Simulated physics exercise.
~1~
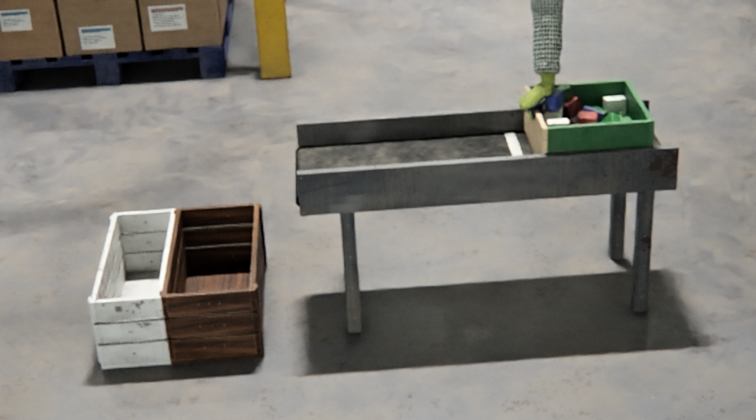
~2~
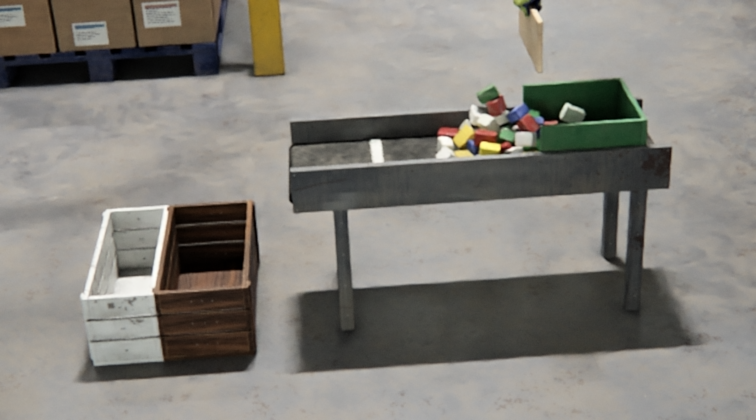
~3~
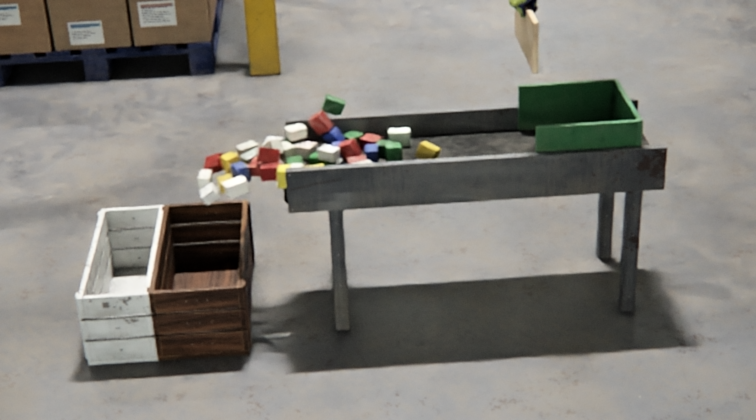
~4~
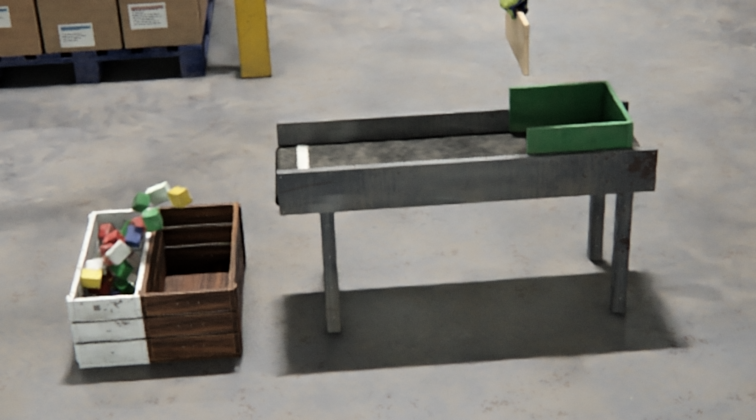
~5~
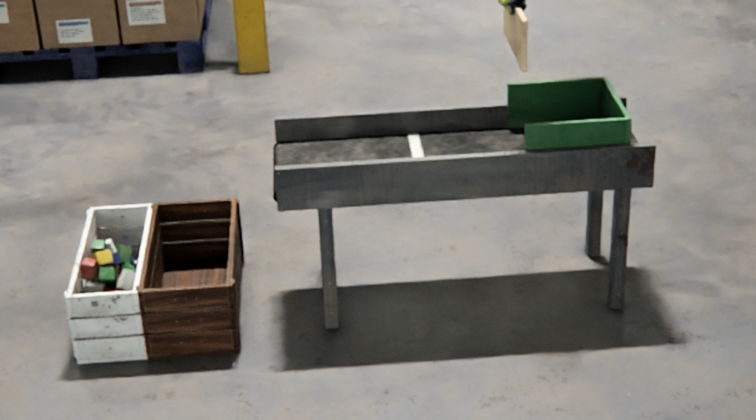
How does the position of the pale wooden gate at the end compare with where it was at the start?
At the start the gate stands down at the left side of the green pen, closing it off. By the end it is held up in the air above the belt, well clear of the pen.
